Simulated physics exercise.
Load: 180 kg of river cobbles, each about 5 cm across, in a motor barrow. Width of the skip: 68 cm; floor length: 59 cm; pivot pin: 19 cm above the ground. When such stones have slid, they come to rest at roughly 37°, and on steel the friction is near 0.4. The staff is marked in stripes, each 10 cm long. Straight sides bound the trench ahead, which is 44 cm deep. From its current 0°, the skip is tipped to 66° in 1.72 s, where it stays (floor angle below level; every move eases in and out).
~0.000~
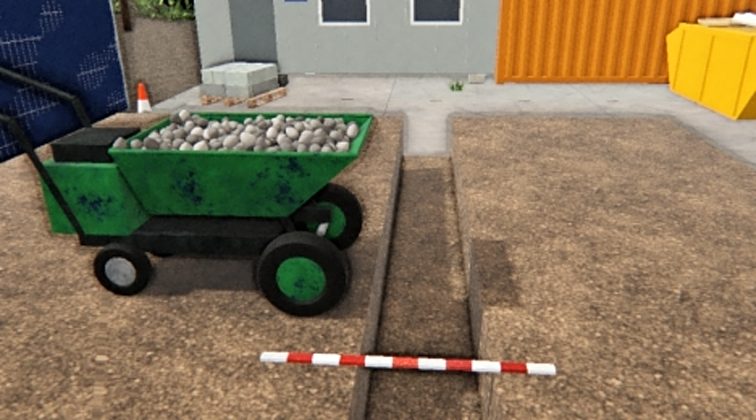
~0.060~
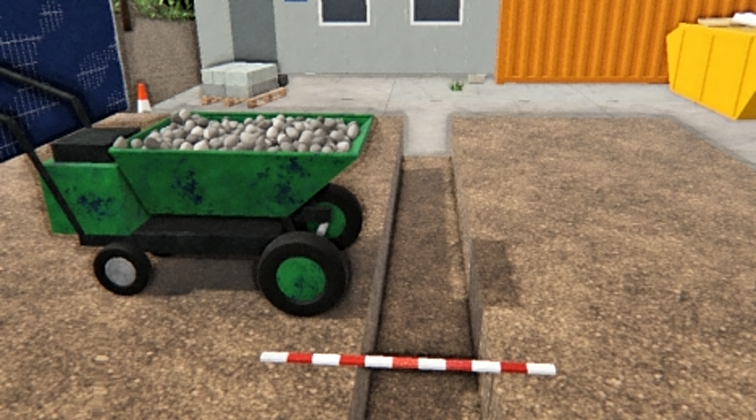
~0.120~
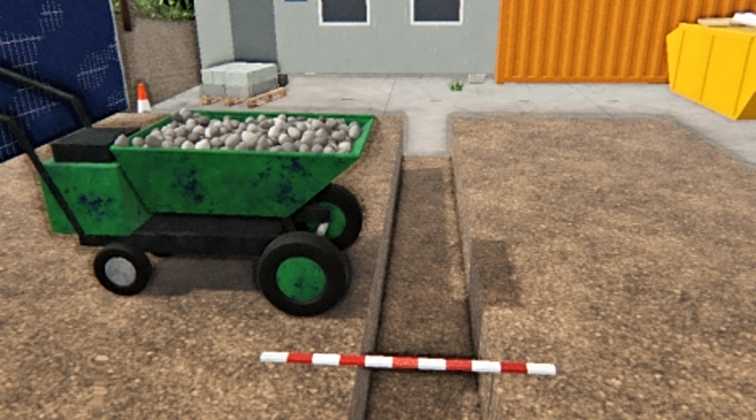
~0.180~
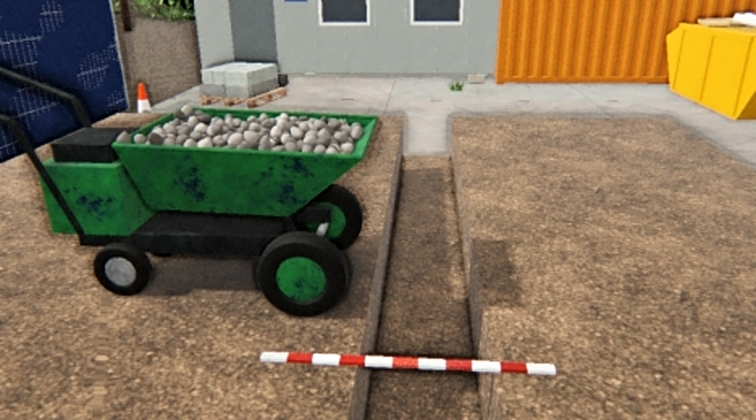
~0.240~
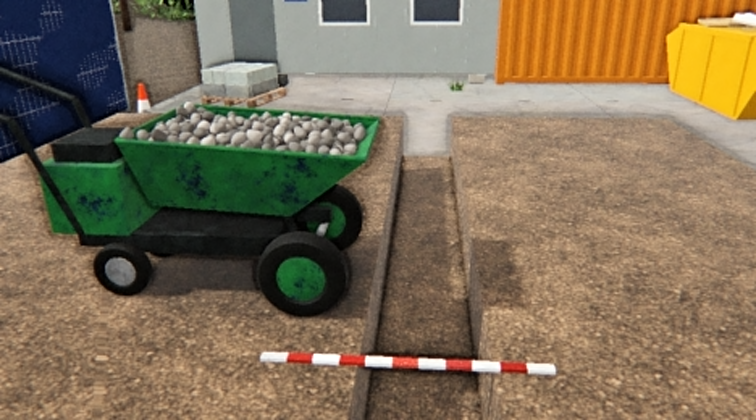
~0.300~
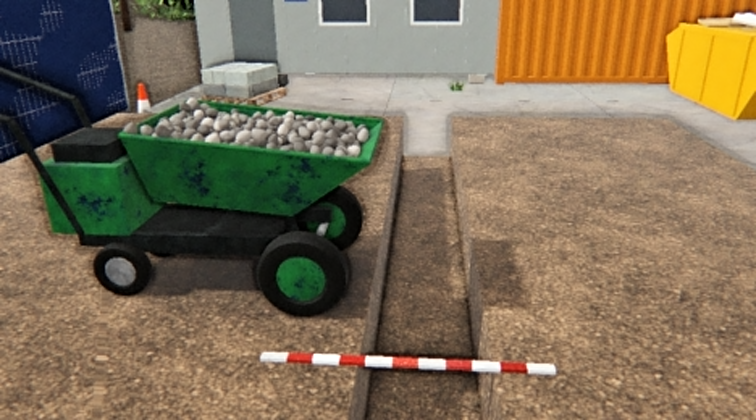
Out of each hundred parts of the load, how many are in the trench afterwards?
About 53 out of 100.
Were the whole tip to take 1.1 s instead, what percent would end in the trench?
With that timing, about 45 per cent.
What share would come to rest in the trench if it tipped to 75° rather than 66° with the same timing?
I'd guess some 60 in a hundred.
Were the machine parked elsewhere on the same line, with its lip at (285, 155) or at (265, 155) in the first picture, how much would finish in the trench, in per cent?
I'd say some 100 per cent and some 100 per cent.
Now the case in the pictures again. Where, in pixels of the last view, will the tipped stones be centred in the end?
At about pixel (471, 335) in the last view.
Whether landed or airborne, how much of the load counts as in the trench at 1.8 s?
Close to 30 per cent has got there by then.
After 1.3 s the floor is at 56°; 97 % in the skip, 3 % in the trench; the foremost stones are at (475, 267).
After 1.8 s the floor is at 66°; 36 % in the skip, 28 % in the trench, 37 % past the trench; the foremost stones are at (612, 282).
After 2.2 s the floor is at 66°; 11 % in the skip, 41 % in the trench, 48 % past the trench; the foremost stones are at (687, 275).
After 4.1 s the floor is at 66°; 0 % in the skip, 53 % in the trench, 47 % past the trench; the foremost stones are at (718, 264).
